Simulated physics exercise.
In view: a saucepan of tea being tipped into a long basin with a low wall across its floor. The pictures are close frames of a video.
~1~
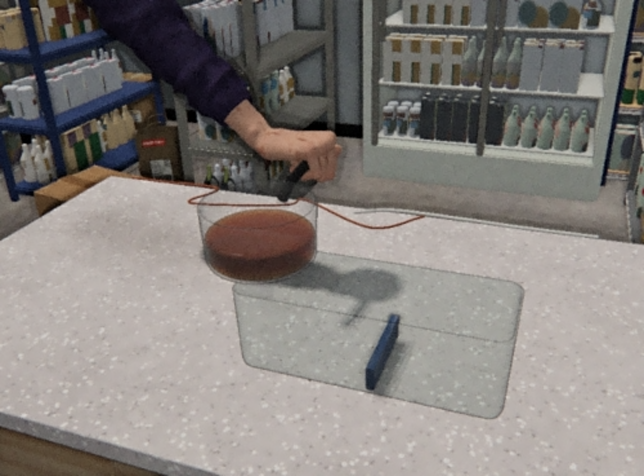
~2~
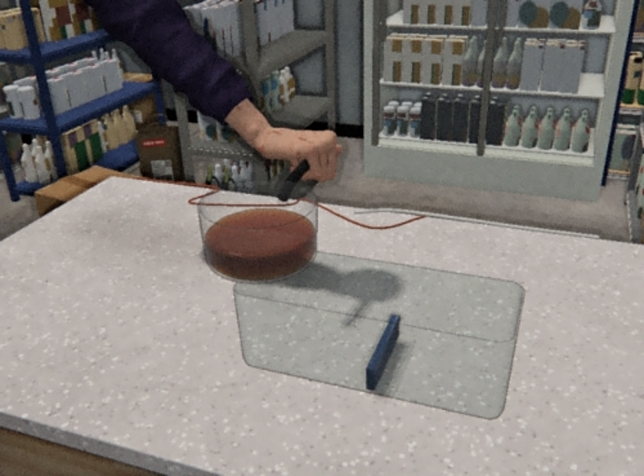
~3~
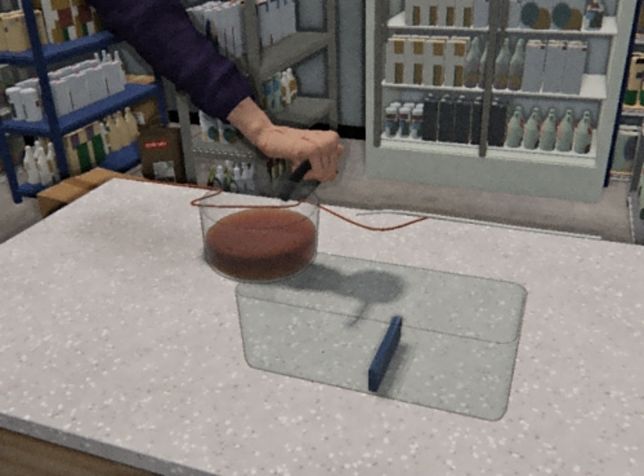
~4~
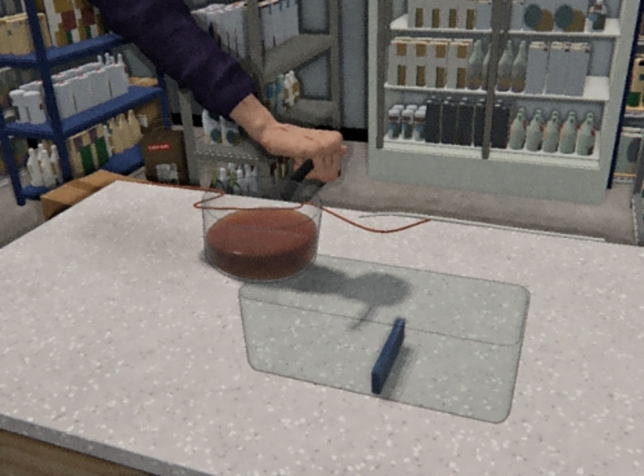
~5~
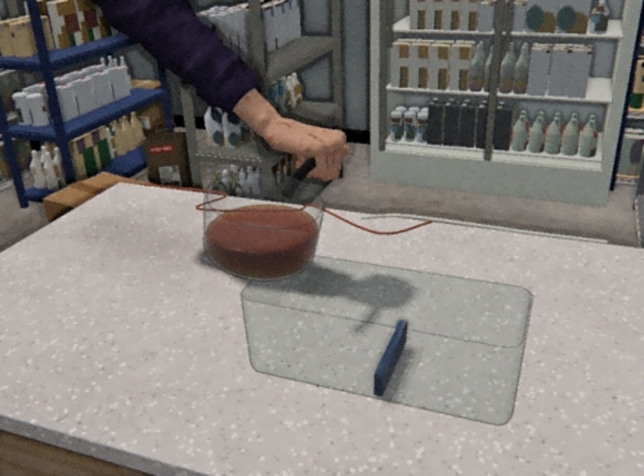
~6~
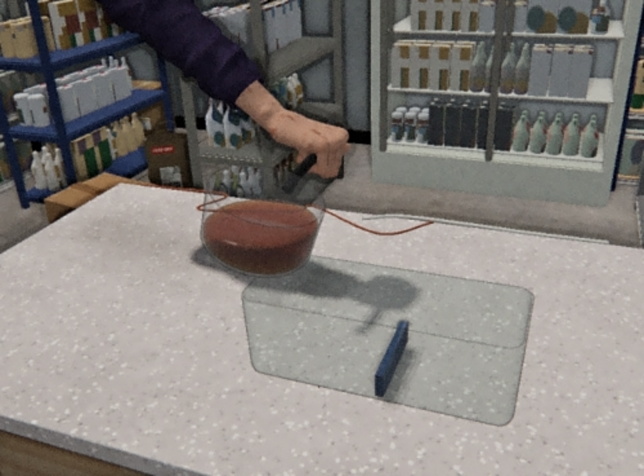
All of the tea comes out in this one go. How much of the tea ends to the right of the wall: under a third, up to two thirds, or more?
It comes to between a third and two thirds.
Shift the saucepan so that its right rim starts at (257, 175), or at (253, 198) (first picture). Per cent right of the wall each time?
About 10 and 10 per cent.
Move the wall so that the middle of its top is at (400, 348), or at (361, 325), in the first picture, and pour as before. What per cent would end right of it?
The first gives 10 %, the second 90 %.
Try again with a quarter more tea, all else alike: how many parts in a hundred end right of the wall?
It comes to 55 per cent or so.
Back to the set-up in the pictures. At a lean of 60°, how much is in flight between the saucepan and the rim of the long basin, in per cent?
About 20 per cent.
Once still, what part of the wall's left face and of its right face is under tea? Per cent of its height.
Left: 40 %. Right: 40 %.
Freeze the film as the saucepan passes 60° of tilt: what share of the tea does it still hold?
It comes to 80 per cent or so.
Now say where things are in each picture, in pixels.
In the first picture, it leans 0°; its right rim is at (312, 212); the tea meets the walls at (214, 222) and (313, 237); the long basin's rim runs from (251, 268) to (519, 314); the wall's top is at (383, 341).
In the second picture, it leans 1°; its right rim is at (313, 212); the tea meets the walls at (214, 222) and (313, 236).
In the third picture, it leans 3°; its right rim is at (315, 213); the tea meets the walls at (214, 222) and (314, 235).
In the fourth picture, it leans 6°; its right rim is at (318, 216); the tea meets the walls at (215, 221) and (315, 234).
In the fifth picture, it leans 11°; its right rim is at (320, 217); the tea meets the walls at (215, 217) and (316, 232).
In the sixth picture, it leans 17°; its right rim is at (320, 218); the tea meets the walls at (213, 211) and (317, 228).
A moment on, the saucepan is tipped part way and 78 per cent is still to pour, 3 is left of the wall and 0 right of it.
Next, the saucepan is tipped on its side and 25 per cent is still to pour, 27 is left of the wall and 30 right of it.
Then the saucepan is tipped on its side and 4 per cent is still to pour, 46 is left of the wall and 45 right of it.
Later the saucepan is tipped on its side and 1 per cent is still to pour, 52 is left of the wall and 46 right of it.
At rest 53 per cent lies left of the wall, 46 right of it and 1 outside.
